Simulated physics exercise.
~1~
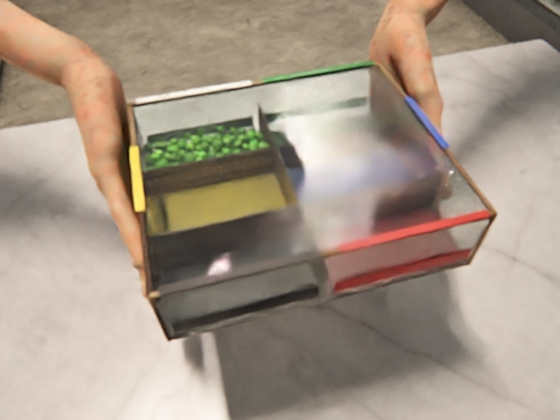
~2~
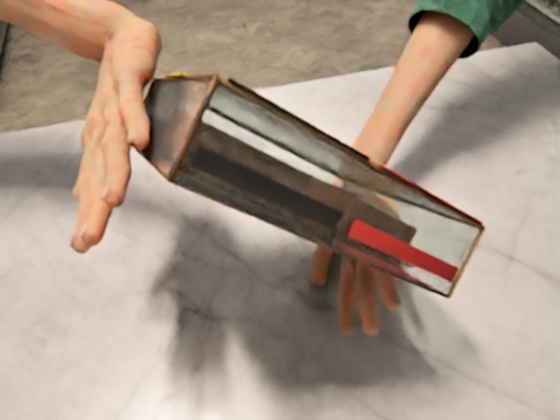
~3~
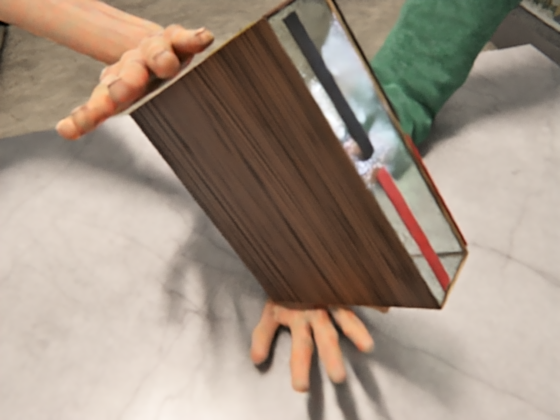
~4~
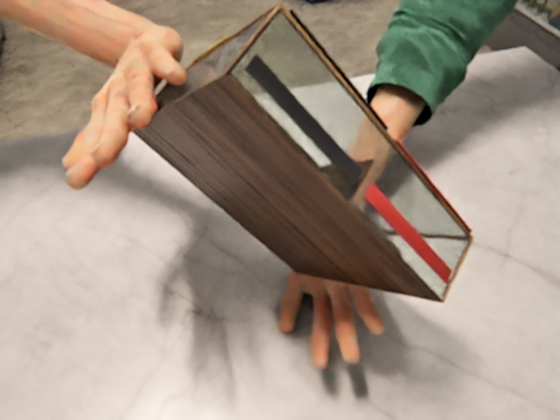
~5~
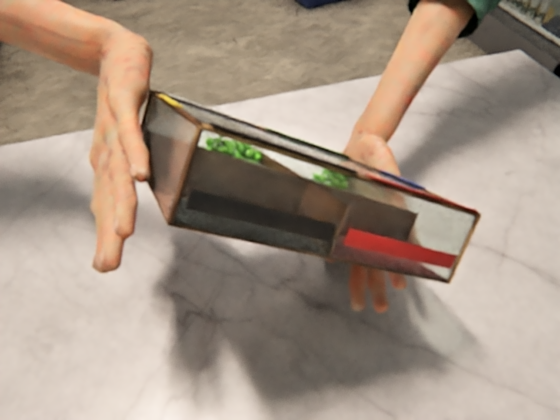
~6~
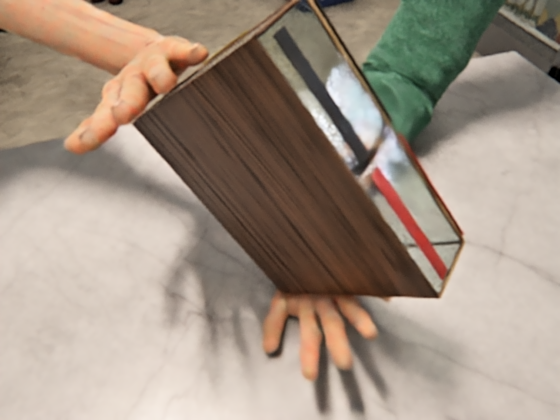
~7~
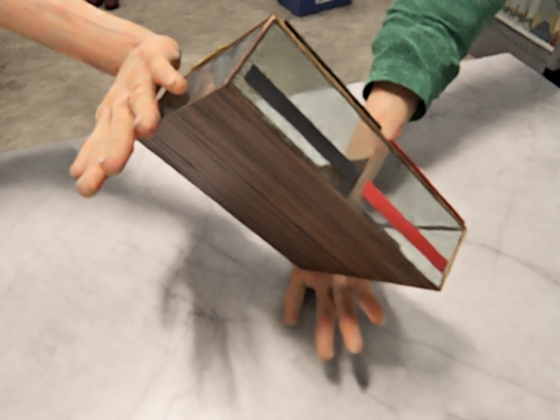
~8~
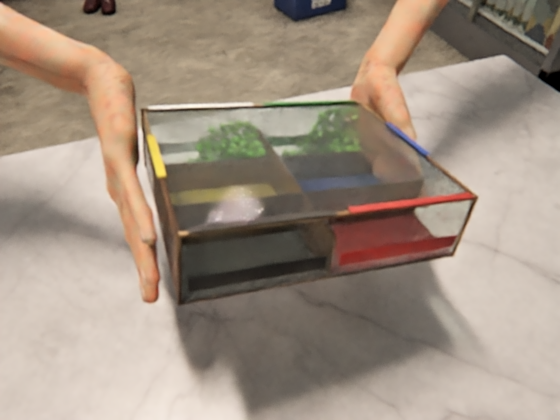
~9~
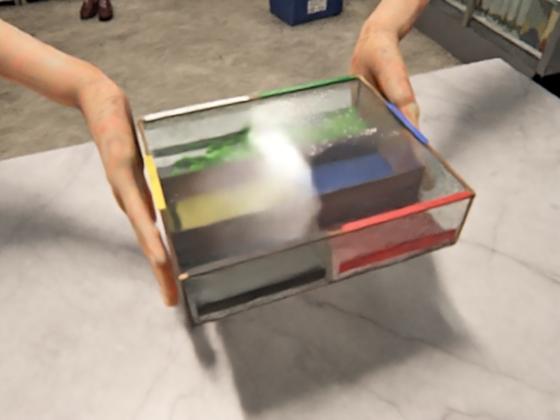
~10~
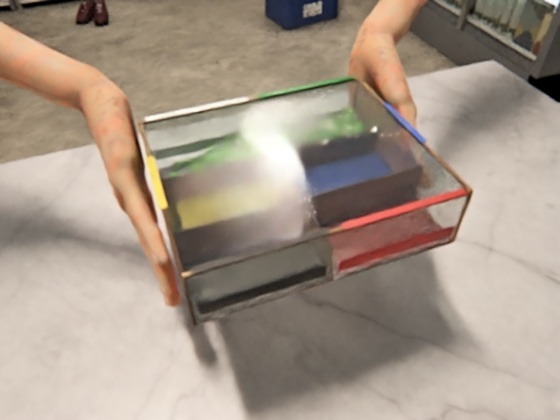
In the video, two hands hold a clear-lidded, partitioned box of green peas above a marble table, tip it steeply until its wooden underside shows, partly tilt it back, tip it again, then level it, with the peas resting in the white and green compartments.
